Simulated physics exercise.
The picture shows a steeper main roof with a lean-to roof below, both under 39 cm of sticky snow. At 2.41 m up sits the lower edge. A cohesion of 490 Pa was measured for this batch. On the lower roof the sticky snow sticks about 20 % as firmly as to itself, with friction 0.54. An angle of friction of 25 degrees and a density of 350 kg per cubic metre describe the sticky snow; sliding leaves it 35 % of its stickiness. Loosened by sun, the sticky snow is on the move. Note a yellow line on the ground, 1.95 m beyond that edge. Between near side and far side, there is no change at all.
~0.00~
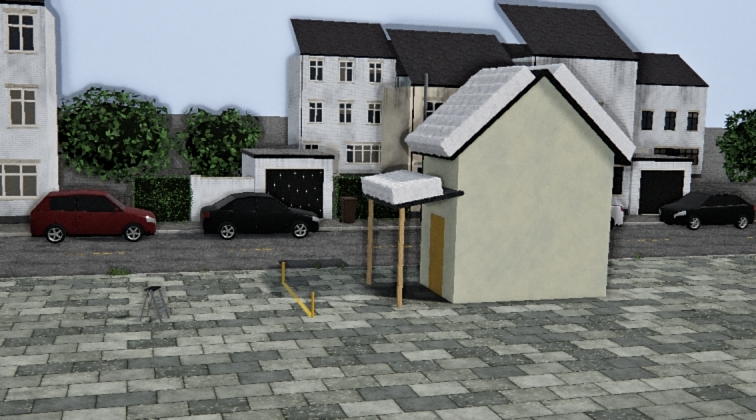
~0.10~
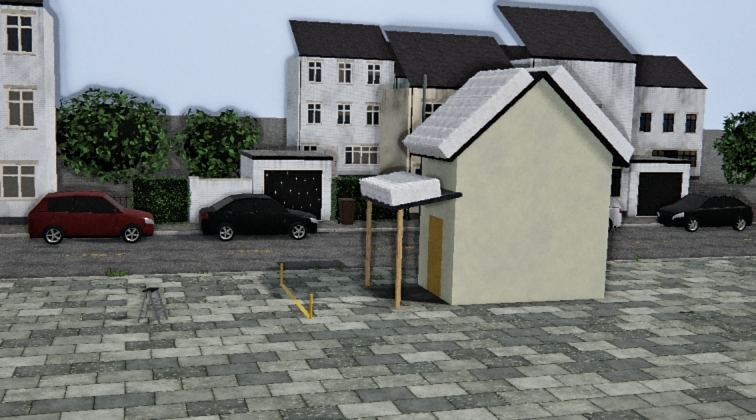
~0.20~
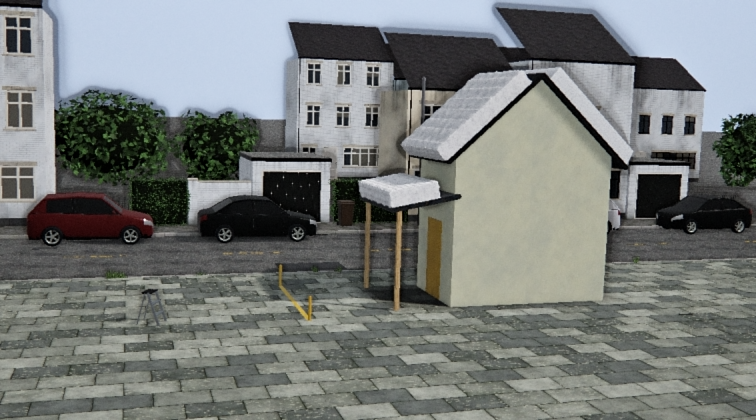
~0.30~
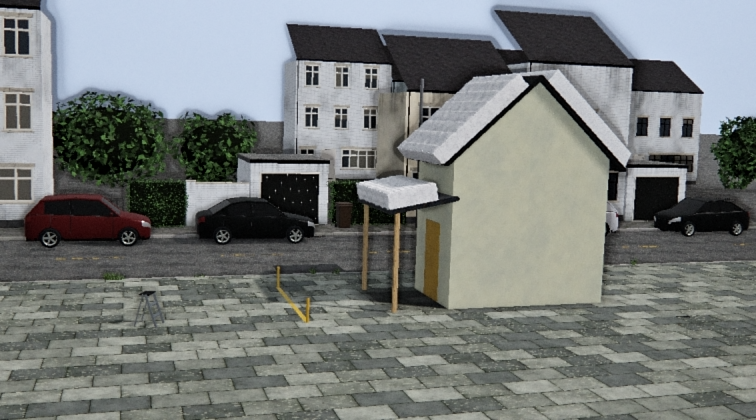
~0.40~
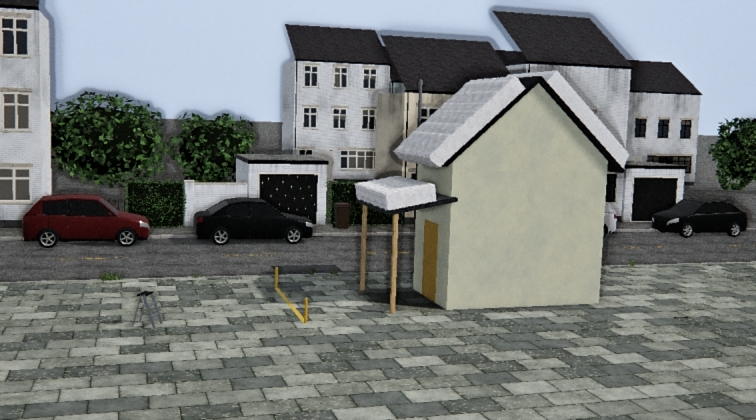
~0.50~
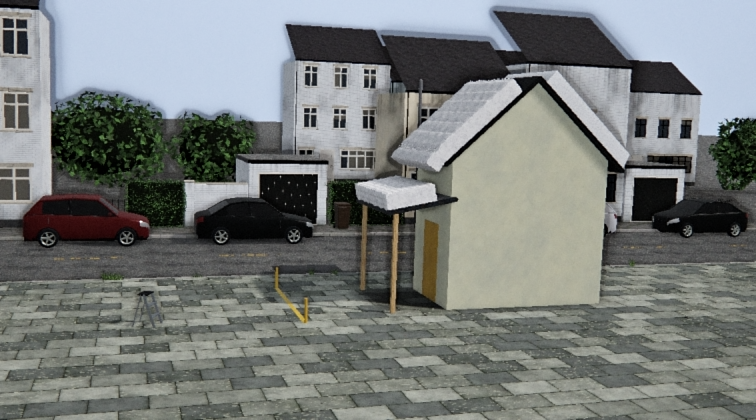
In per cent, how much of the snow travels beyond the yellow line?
Something like 19 %.
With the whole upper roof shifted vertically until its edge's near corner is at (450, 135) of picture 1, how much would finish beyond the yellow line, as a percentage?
35 %, roughly.
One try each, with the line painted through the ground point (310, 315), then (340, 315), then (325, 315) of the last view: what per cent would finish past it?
First try 25 per cent, second 40 per cent, third 30 per cent.
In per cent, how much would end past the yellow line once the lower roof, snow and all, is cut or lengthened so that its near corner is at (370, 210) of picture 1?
7 per cent or thereabouts.
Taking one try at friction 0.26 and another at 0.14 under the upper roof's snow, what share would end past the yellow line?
First try 35 per cent, second try 40 per cent.
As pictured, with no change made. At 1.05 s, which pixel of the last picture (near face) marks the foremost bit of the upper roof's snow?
(412, 181) or thereabouts.
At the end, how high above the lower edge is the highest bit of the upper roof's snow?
0.7 m, give or take.
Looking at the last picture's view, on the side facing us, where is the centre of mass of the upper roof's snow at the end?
Approximately at pixel (344, 276).
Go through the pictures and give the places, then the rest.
In the first picture, foremost bit of the sticky snow at (449, 151).
In the second picture, foremost bit of the sticky snow at (447, 152), its middle shifted 9 mm.
In the third picture, foremost bit of the sticky snow at (445, 160), its middle shifted 3.7 cm, 1 % of it past the upper edge, in one piece.
In the fourth picture, foremost bit of the sticky snow at (442, 155), its middle shifted 8.4 cm, 3 % of it past the upper edge, in one piece.
In the fifth picture, foremost bit of the sticky snow at (439, 153), its middle shifted 15 cm, 6 % of it past the upper edge, in one piece.
In the sixth picture, foremost bit of the sticky snow at (435, 158), its middle shifted 23 cm, 9 % of it past the upper edge, cracking.
After 1.05 s, none is below the lower edge and 0 % is past the line.
After 1.70 s, 2 % is below the lower edge and 0 % is past the line.
After 2.35 s, 43 % is below the lower edge and 1 % is past the line.
After 3.00 s, 64 % is below the lower edge and 18 % is past the line.
After 4.20 s, 66 % is below the lower edge and 19 % is past the line.
